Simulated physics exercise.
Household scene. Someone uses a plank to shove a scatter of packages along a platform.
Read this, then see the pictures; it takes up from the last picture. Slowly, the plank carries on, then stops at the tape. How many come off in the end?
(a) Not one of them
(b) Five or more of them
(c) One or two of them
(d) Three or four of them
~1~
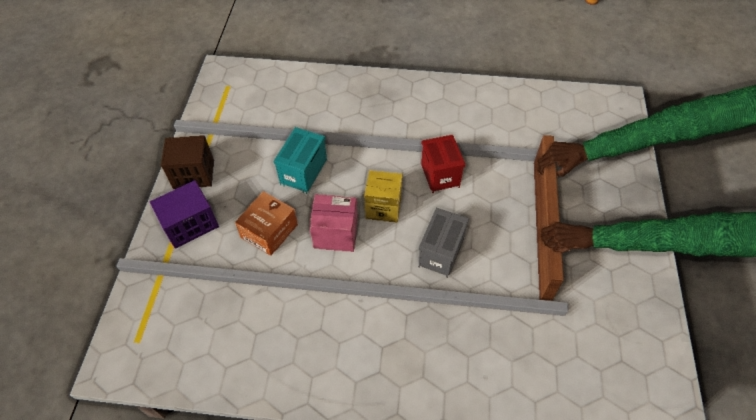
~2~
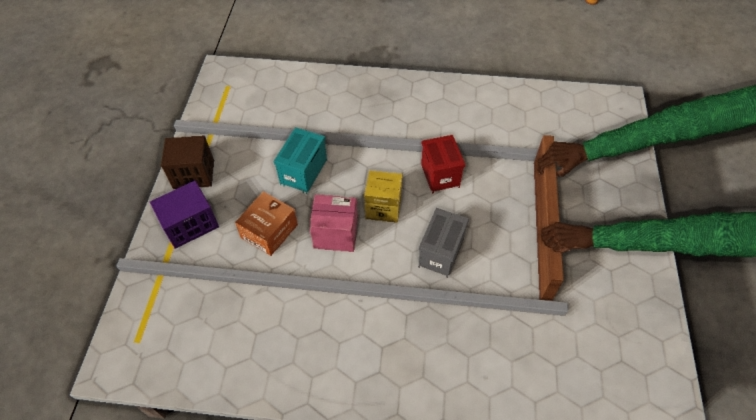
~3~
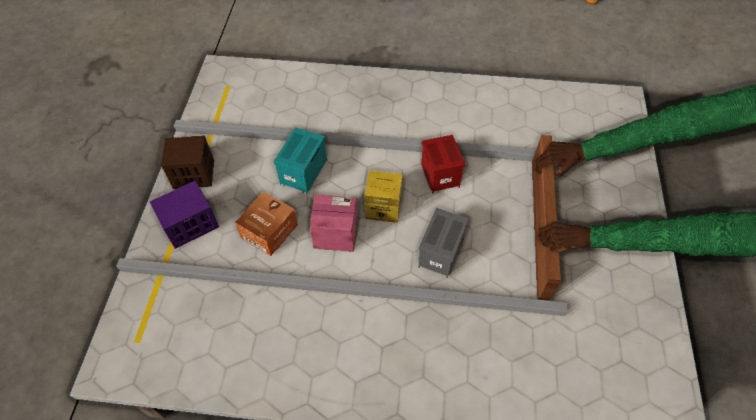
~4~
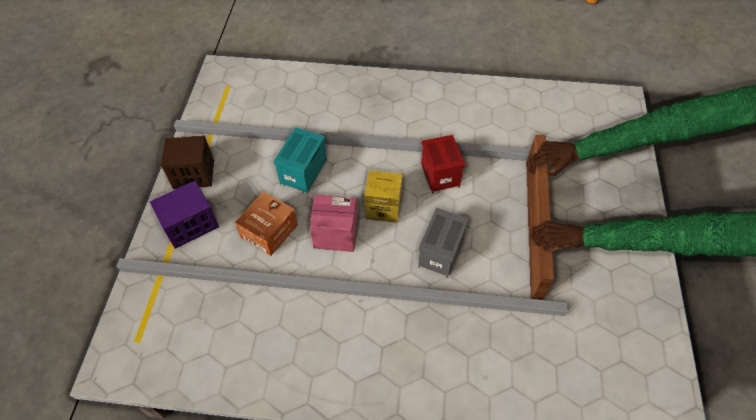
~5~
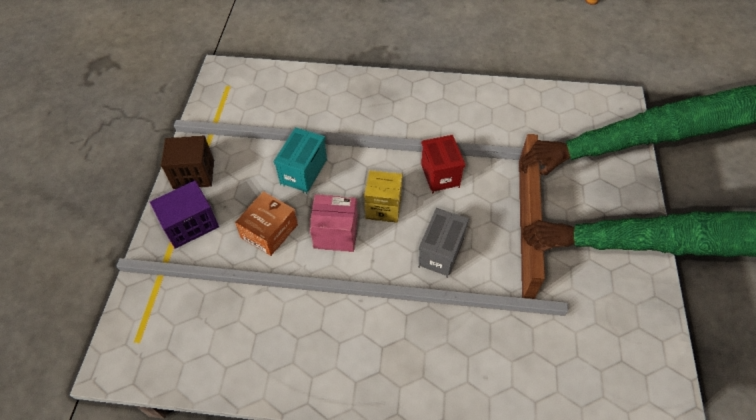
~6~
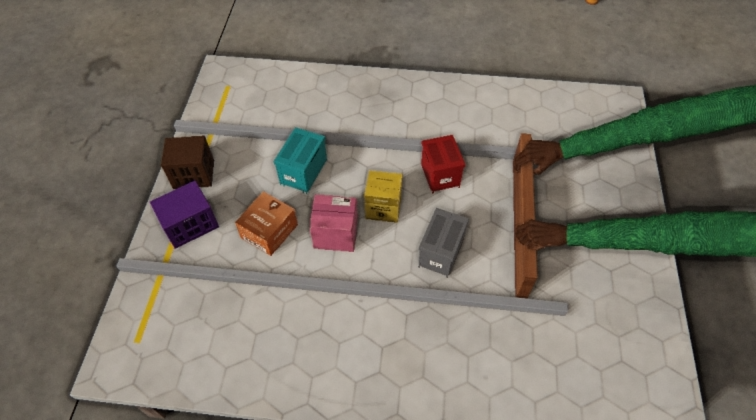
(b) Five or more of them.
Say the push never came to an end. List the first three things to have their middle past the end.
Purple crate, orange box, brown crate.
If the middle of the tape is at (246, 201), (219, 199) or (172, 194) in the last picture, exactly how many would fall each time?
It would be 1, 3 and 5.
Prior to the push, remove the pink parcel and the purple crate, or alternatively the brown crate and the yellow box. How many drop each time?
The number fallen is 3, and in the other try 4.
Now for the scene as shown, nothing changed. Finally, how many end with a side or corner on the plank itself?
3 end up touching it.
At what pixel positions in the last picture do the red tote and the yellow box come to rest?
They end up close to (186, 140) and (170, 178).
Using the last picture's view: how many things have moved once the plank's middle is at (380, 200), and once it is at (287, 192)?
I count 4 first and 7 after.
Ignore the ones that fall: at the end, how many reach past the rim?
As for overhanging, the count is 0.
Soon after, none off yet; brown crate at rest near (189, 163); purple crate at rest near (185, 215); orange box at rest near (267, 224).
In the end, the number that fall off is five or more; gone, pink parcel, turquoise tote, orange box, purple crate and brown crate.
